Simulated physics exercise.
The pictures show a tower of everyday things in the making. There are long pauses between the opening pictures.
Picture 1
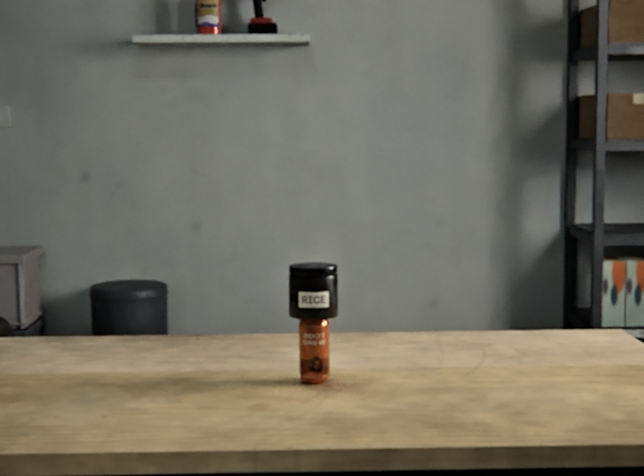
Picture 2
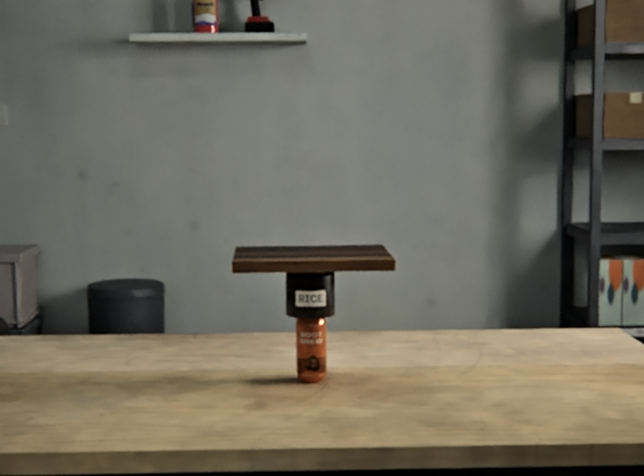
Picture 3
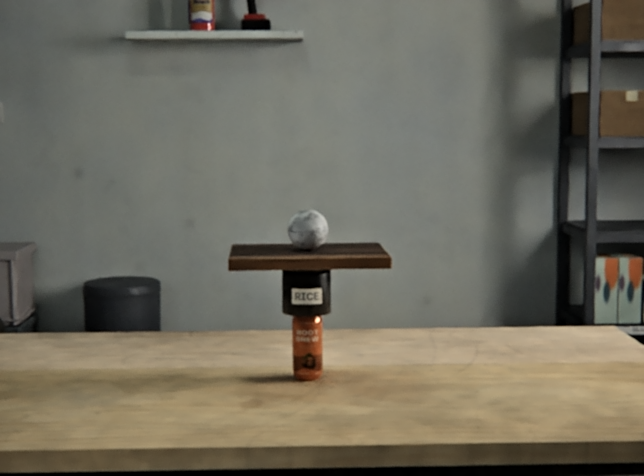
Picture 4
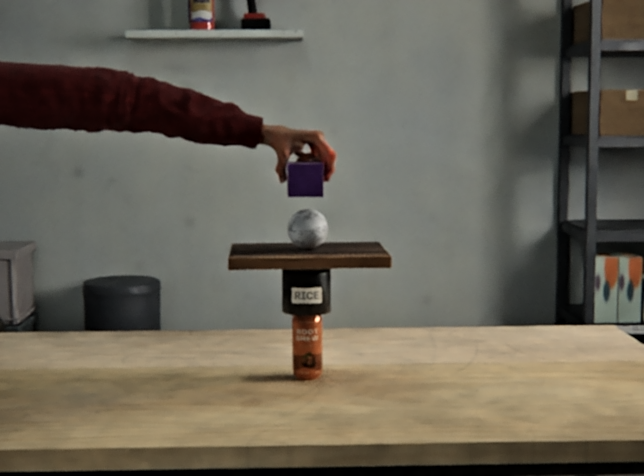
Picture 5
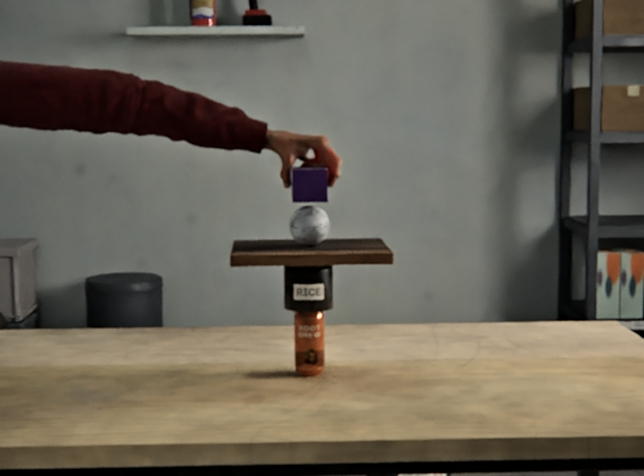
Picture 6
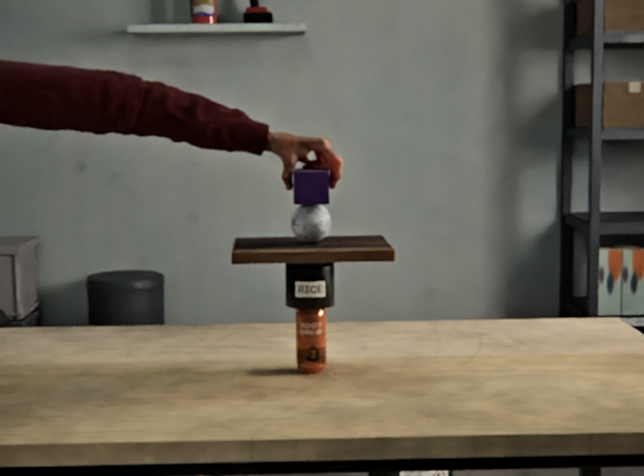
A hand in a dark red sleeve reaches in from the left over a pale wooden table, seen from the front in a grey-walled room with shelves. On the table, an orange can supports a black container labelled rice, then a dark wooden board and a whitish ball appear on top in turn. The hand lowers a purple block onto the ball and keeps holding it, while the camera drifts slightly.
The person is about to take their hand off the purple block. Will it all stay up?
In the end the pile comes apart.
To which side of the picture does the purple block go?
To the right.
Then, 1.00 s later than the last frame, purple block now fallen; brown board tilted by 32°; black jar tilted by 32°.
Then, 1.20 s later than the last frame, white ball, brown board and black jar now fallen.
Then, 1.50 s later than the last frame, things are still on the move.
When it is over, fallen, white ball, brown board, purple block and black jar; orange can as before. End places, in pixels of the last picture, purple block near (493, 349). The pile gives way.
